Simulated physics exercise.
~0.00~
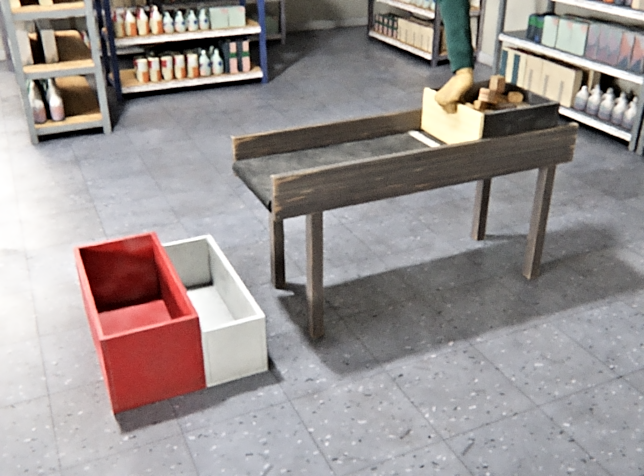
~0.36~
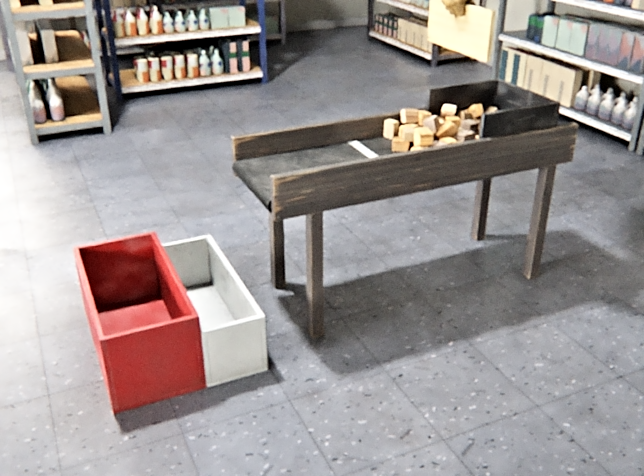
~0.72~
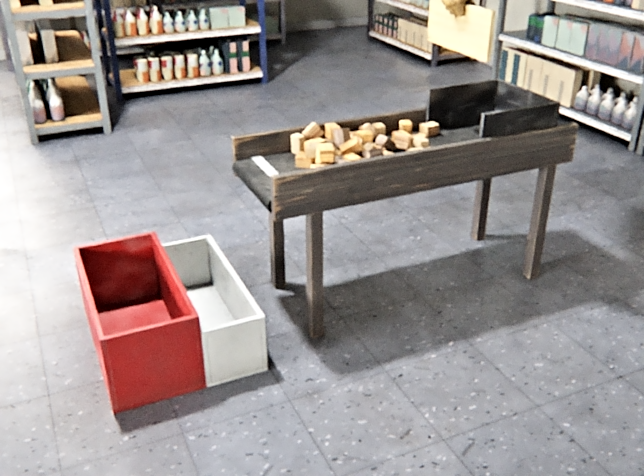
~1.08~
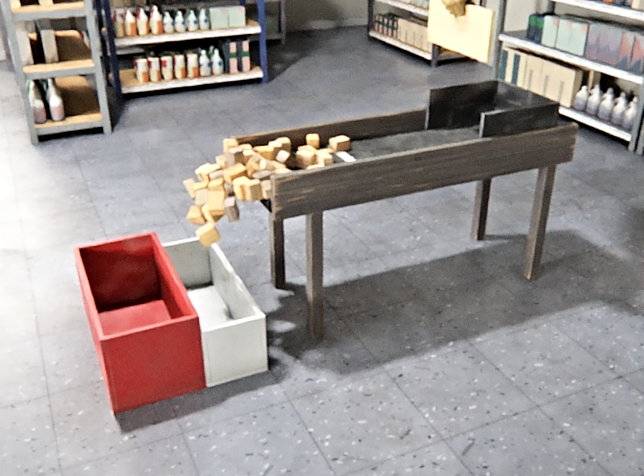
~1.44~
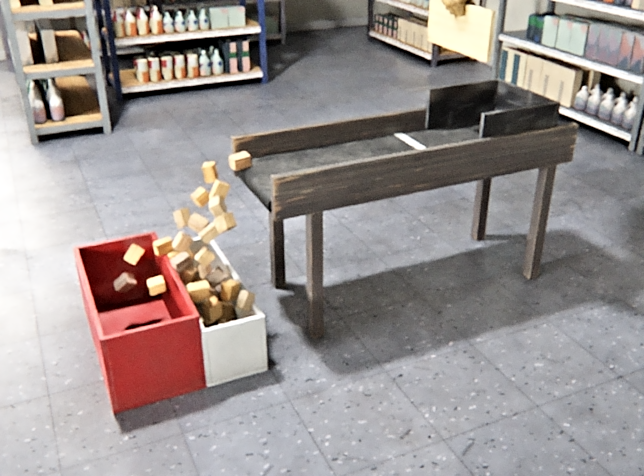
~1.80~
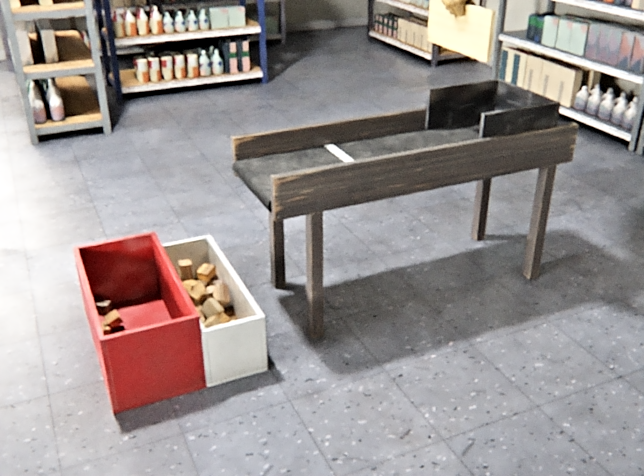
A pile of small wooden blocks rode left along a dark belt after a light-coloured gate was lifted away, then tumbled off the end, most of them landing in the white tote and a few in the red tub beyond it.
